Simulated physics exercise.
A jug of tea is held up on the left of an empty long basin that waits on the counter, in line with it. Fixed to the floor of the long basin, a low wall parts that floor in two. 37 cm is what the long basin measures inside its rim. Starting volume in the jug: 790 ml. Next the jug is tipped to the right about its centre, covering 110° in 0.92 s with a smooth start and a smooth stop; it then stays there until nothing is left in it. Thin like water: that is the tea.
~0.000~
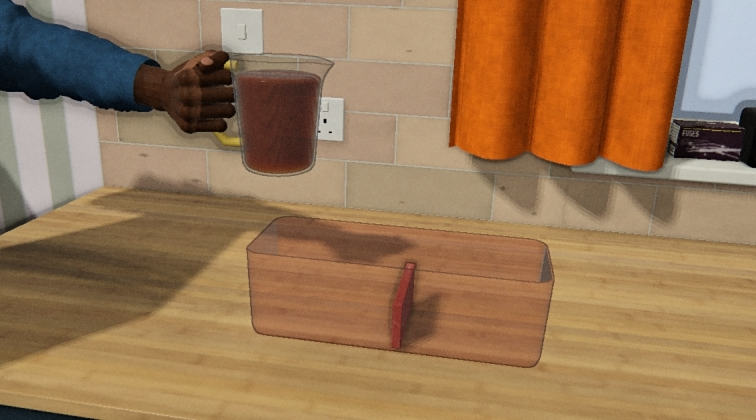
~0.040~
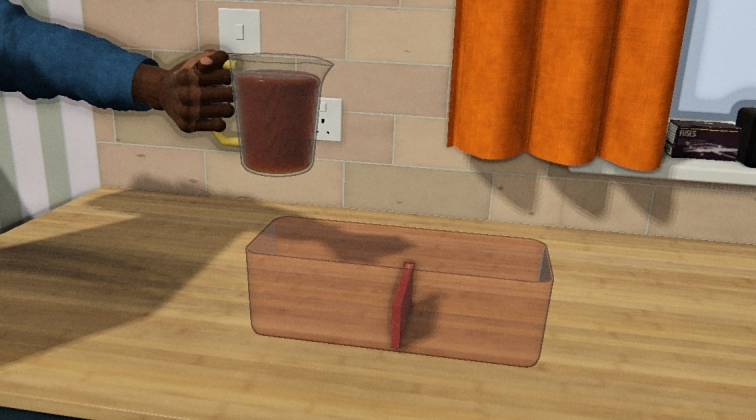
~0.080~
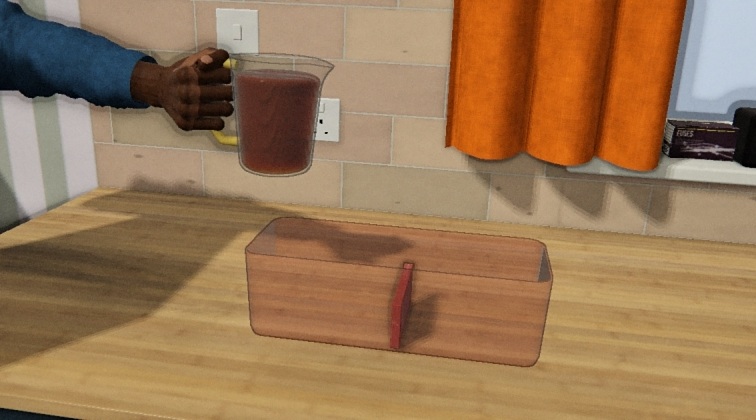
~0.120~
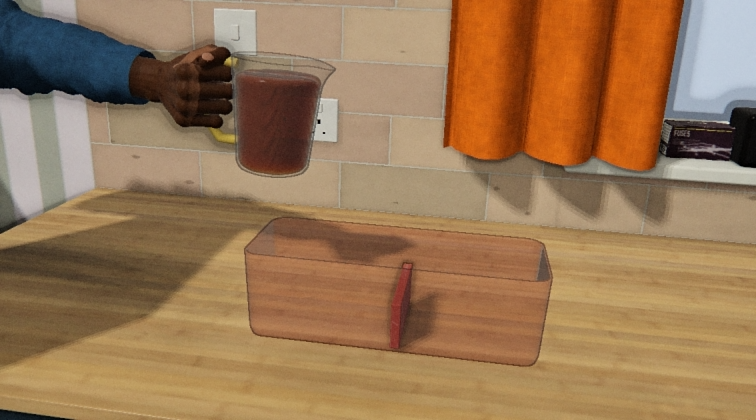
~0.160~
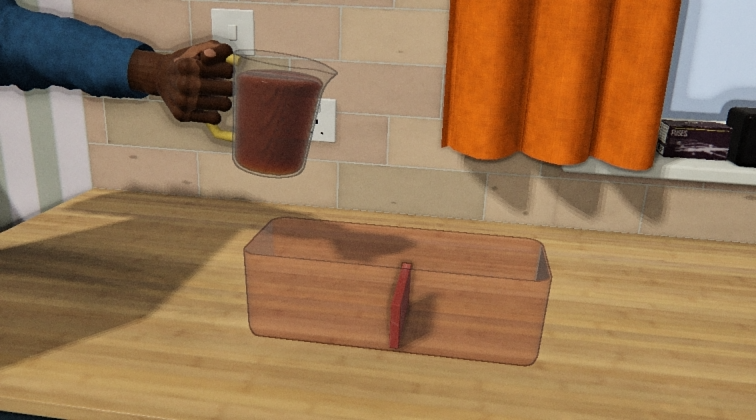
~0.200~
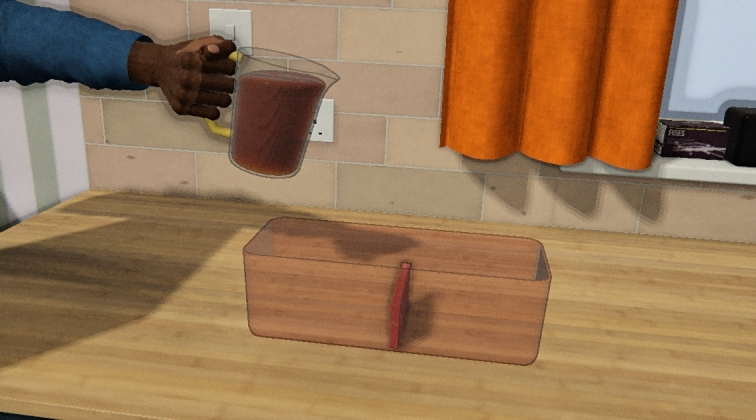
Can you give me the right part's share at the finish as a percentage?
Sure, about 14 percent.
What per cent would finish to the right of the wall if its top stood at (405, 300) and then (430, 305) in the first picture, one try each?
25 then 10 %.
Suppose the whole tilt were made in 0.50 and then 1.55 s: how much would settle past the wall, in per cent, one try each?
Try 1: 10 %; try 2: 25 %.
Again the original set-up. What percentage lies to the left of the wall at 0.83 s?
44 %.
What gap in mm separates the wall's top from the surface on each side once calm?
Measured: Left around 34 mm, right around 56 mm.
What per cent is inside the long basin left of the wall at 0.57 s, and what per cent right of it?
Lab note: Left near 3, right near 1.
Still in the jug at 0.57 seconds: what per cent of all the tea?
Remaining: Near 78 % of the total.
By 0.57 s the tilt is 74° and 77 per cent is still to pour, 3 is left of the wall and 1 right of it.
By 0.83 s the tilt is 108° and 22 per cent is still to pour, 44 is left of the wall and 13 right of it.
By 1.12 s the tilt is 110° and 1 per cent is still to pour, 75 is left of the wall and 14 right of it.
By 1.42 s the tilt is 110° and 0 per cent is still to pour, 78 is left of the wall and 14 right of it.
At rest 78 per cent lies left of the wall, 14 right of it and 8 outside.
